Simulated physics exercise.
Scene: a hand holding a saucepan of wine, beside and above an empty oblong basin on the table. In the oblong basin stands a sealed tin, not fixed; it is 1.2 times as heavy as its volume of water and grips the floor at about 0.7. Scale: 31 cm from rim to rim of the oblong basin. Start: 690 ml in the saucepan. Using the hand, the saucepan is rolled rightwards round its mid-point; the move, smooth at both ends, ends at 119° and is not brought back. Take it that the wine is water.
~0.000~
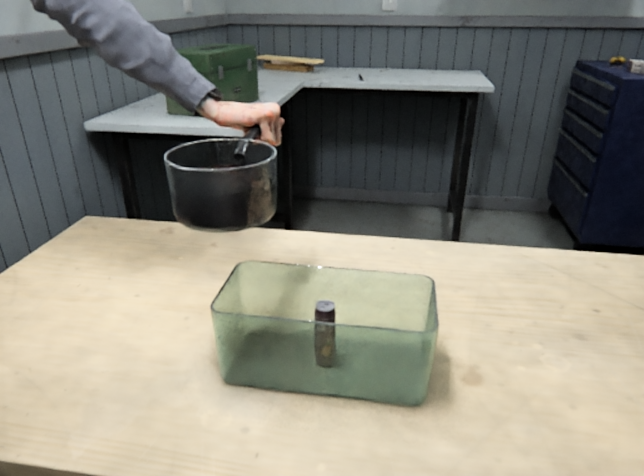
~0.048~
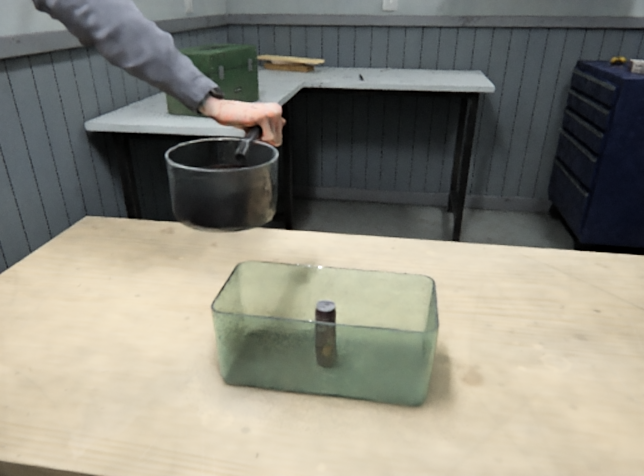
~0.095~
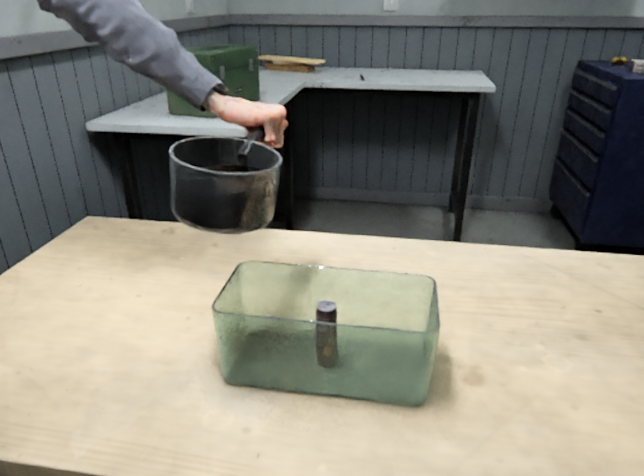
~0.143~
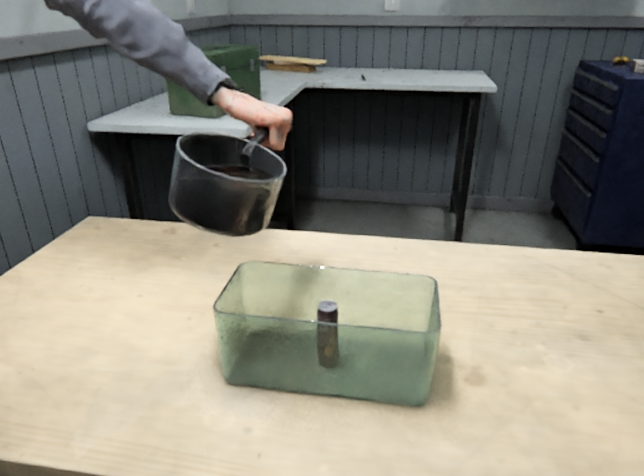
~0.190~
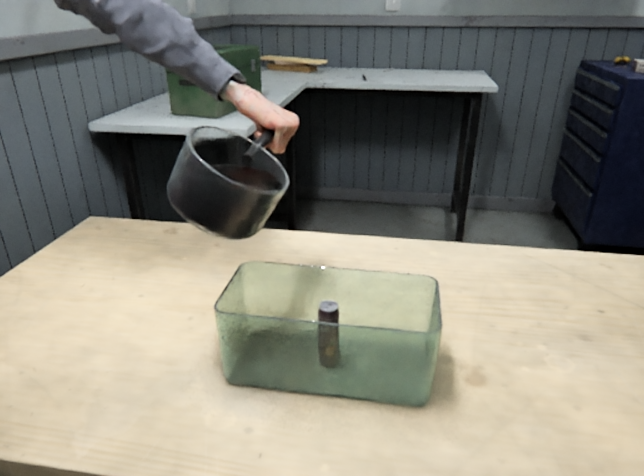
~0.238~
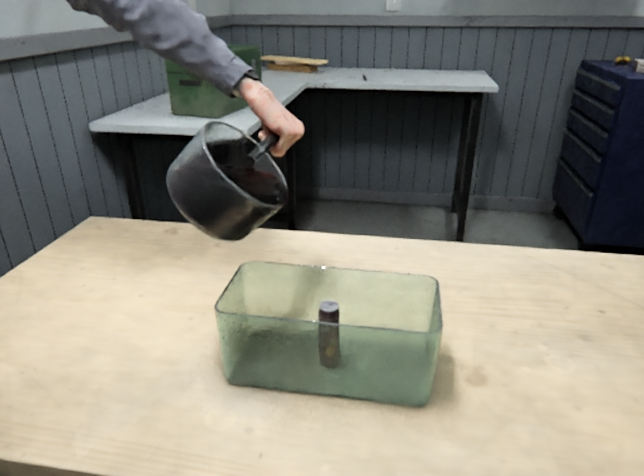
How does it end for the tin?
It will go down.
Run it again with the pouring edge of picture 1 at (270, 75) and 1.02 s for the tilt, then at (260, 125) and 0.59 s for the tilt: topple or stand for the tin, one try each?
In the first try it remains standing; in the second it comes down.
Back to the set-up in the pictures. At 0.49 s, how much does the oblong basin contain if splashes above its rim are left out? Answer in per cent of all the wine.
Fraction in basin: Approx. 32%.
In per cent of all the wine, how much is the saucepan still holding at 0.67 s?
Around 2 in a hundred.
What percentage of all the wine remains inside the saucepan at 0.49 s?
Near 20 in a hundred.
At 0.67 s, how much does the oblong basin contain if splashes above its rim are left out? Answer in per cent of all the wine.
That comes to about 90 percent.
By 0.49 s the tilt is 114° and 20 per cent is still to pour; the tin stands where it began.
By 0.67 s the tilt is 119° and 2 per cent is still to pour; the tin leans 8°.
By 0.85 s the tilt is 119° and 0 per cent is still to pour; the tin leans 54°.
By 1.06 s the tilt is 119° and 0 per cent is still to pour; the tin lies on its side.
At rest the tin lies on its side.
